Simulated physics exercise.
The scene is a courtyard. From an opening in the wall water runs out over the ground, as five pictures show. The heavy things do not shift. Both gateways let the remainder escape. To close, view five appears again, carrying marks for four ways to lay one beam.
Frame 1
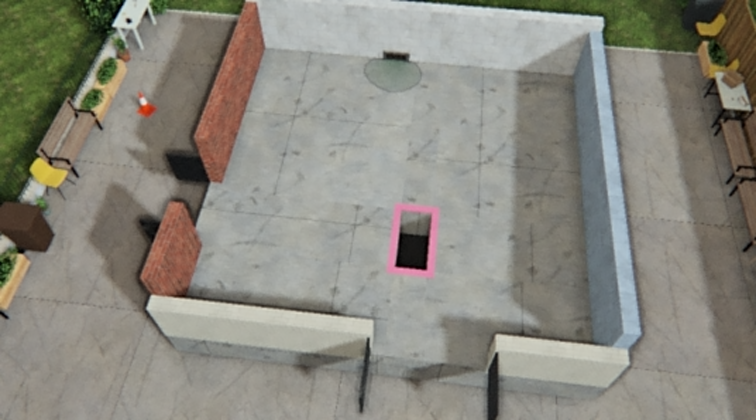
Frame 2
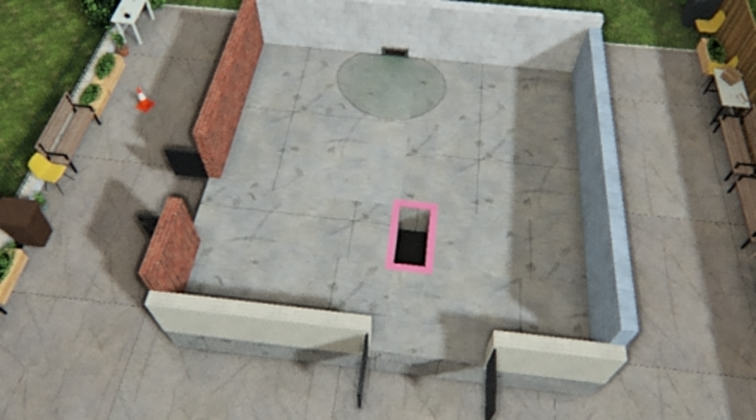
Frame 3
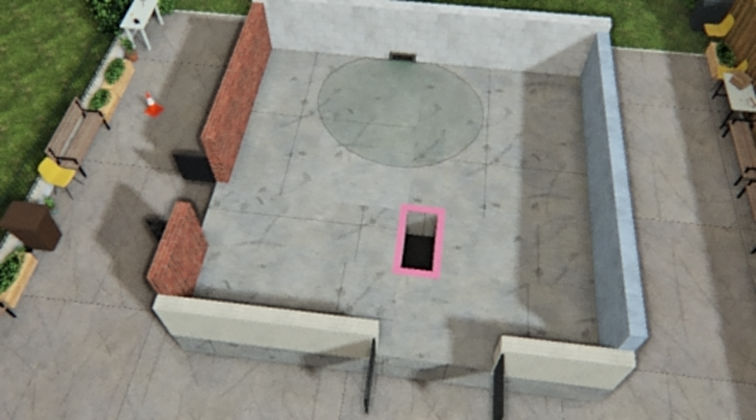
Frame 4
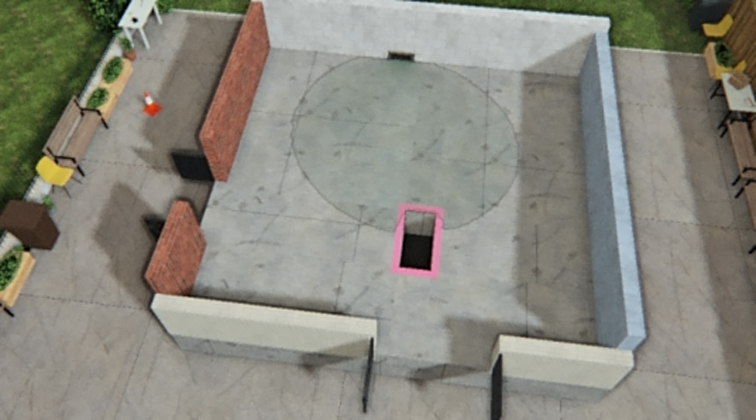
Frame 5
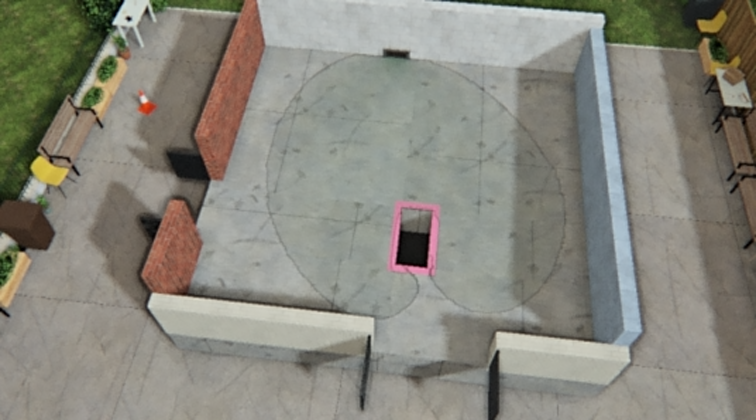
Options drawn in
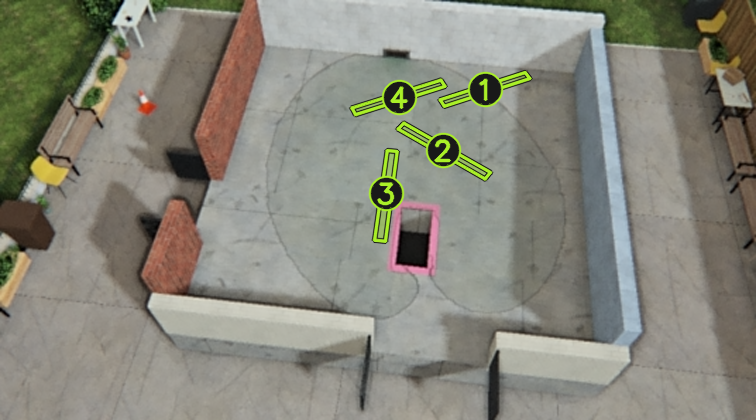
Walled courtyard with water spreading from an outfall at the back wall, reaching and surrounding a pink-edged gully in the paving.
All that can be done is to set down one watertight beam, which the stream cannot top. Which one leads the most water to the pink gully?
Best: 1.
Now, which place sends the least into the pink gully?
Here it is place 4.
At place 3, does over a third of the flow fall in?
No, it does not.
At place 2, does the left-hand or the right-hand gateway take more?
The right one.
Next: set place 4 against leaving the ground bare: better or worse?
It is worse.
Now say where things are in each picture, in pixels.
Outfall at (396, 56); pink gully at (414, 239); open gate at (430, 348); open gate at (213, 213); water covers 2 % of the ground and shows as far out as (412, 85); pink gully still dry.
Water covers 7 % of the ground and shows as far out as (419, 113); pink gully still dry.
Water covers 17 % of the ground and shows as far out as (391, 162); pink gully still dry.
Water covers 31 % of the ground and shows as far out as (452, 222); pink gully taking water.
Water covers 50 % of the ground and shows as far out as (484, 307); pink gully taking water.
On the marked copy, 1 from (442, 103) to (527, 75); 2 from (401, 126) to (487, 175); 3 from (380, 240) to (392, 151); 4 from (353, 111) to (442, 83).
For place 1, about 34 % of the stream runs into the pink gully, about 63 % out by the gates.
For place 2, about 20 % of the stream runs into the pink gully, about 78 % out by the gates.
For place 3, about 16 % of the stream runs into the pink gully, about 81 % out by the gates.
For place 4, about 6 % of the stream runs into the pink gully, about 91 % out by the gates.
